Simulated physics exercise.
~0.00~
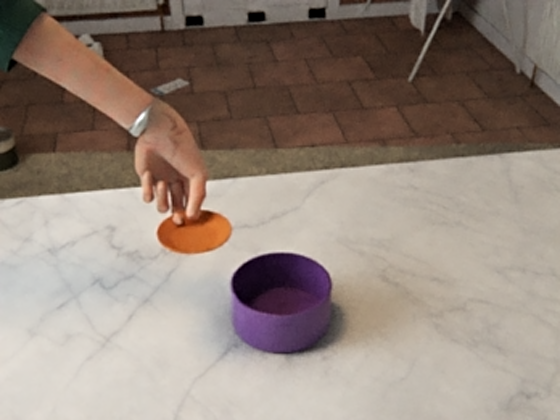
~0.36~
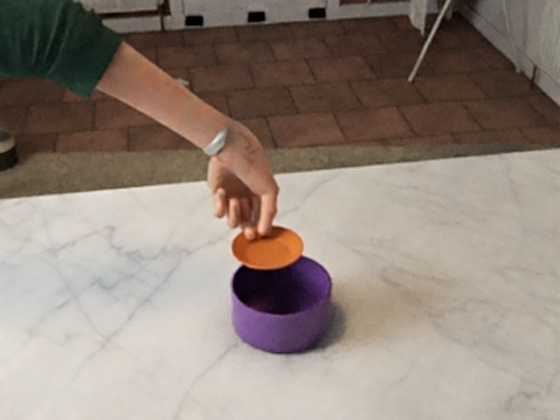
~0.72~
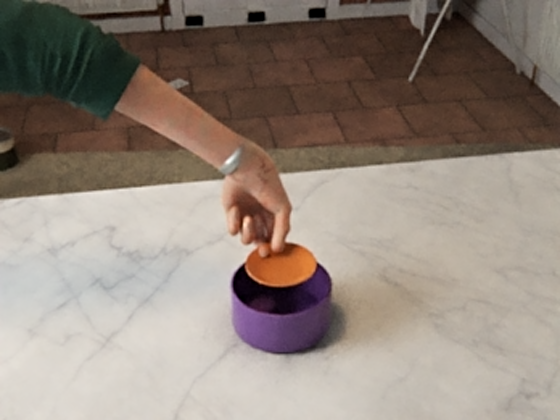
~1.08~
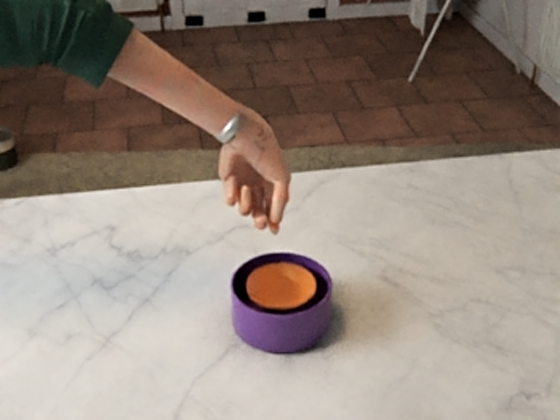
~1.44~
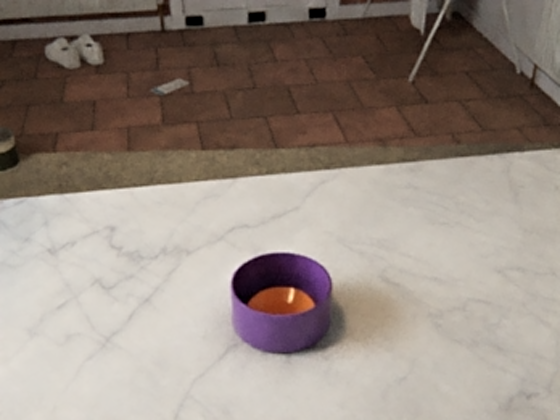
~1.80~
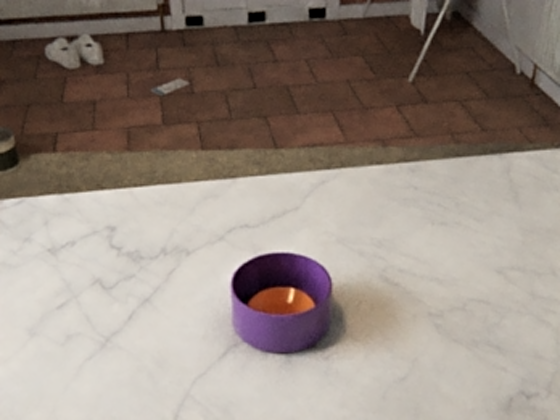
In this clip, a hand moves a flat orange disc to the right over an open purple bowl on a marble surface, lowers it and lets go. The disc drops inside and rests at the bottom, and the hand withdraws from view.
